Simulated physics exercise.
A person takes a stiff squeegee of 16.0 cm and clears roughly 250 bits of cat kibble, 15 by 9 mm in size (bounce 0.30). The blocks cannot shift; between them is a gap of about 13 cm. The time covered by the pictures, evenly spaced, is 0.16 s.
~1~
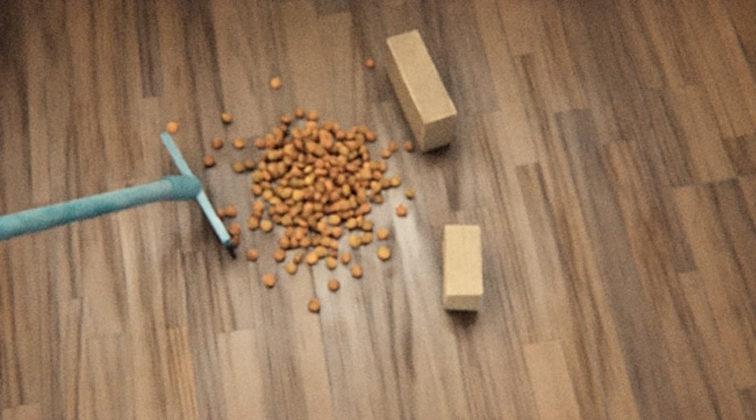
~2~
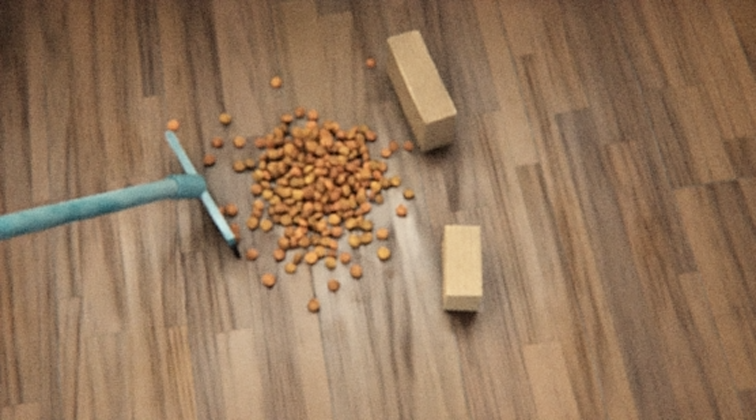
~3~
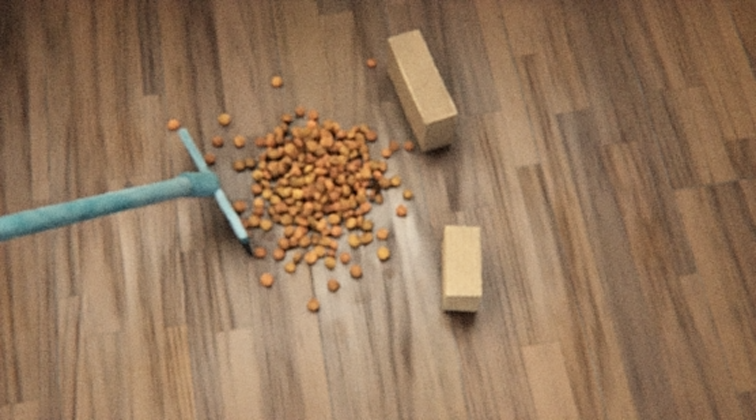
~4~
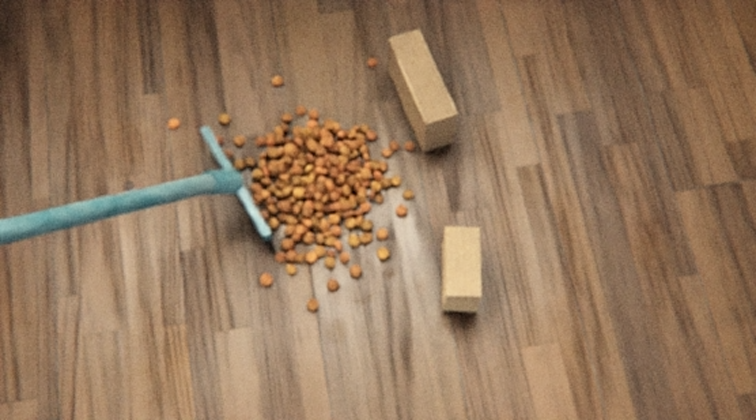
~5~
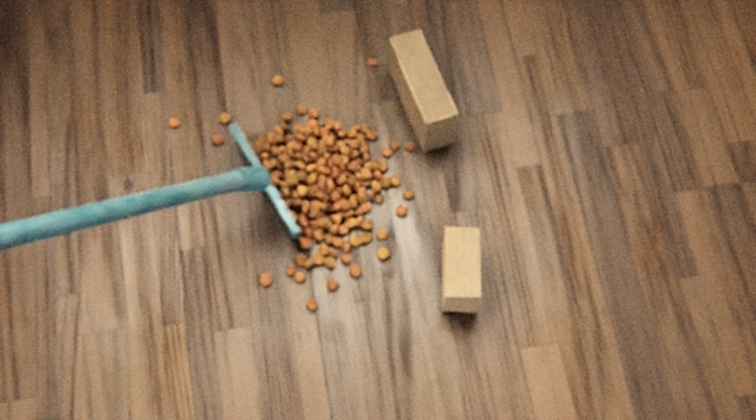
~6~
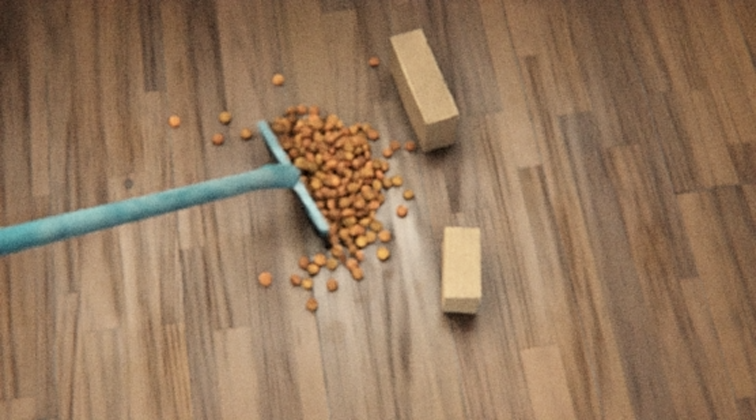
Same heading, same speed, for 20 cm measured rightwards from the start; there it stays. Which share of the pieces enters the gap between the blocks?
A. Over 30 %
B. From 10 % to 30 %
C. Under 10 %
(B) From 10 % to 30 %.
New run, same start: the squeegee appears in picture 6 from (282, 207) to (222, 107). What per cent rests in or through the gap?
Once it settles, the gap takes 5 per cent.
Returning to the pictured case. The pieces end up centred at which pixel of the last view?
Centre at rest: Approx. (393, 154).
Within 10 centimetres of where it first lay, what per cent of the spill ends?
About 45 %.
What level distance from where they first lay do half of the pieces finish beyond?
I'd put it at around 10 centimetres.
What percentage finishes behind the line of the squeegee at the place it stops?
15 per cent.
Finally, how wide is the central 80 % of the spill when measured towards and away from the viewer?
About 20 cm.
Then, 0.12 s after the last picture, squeegee 20 cm from its start, spill 23 cm wide; in or through the gap 5 %, held up before the blocks 95 %.
Then, 0.23 s after the last picture, squeegee 20 cm from its start, spill 24 cm wide; in or through the gap 15 %, held up before the blocks 80 %.
Then, 0.33 s after the last picture, squeegee 20 cm from its start, spill 24 cm wide; in or through the gap 15 %, round the far block 5 %, held up before the blocks 80 %.
In the end, in or through the gap 15 %, round the near block 0 %, round the far block 5 %, held up before the blocks 80 %.
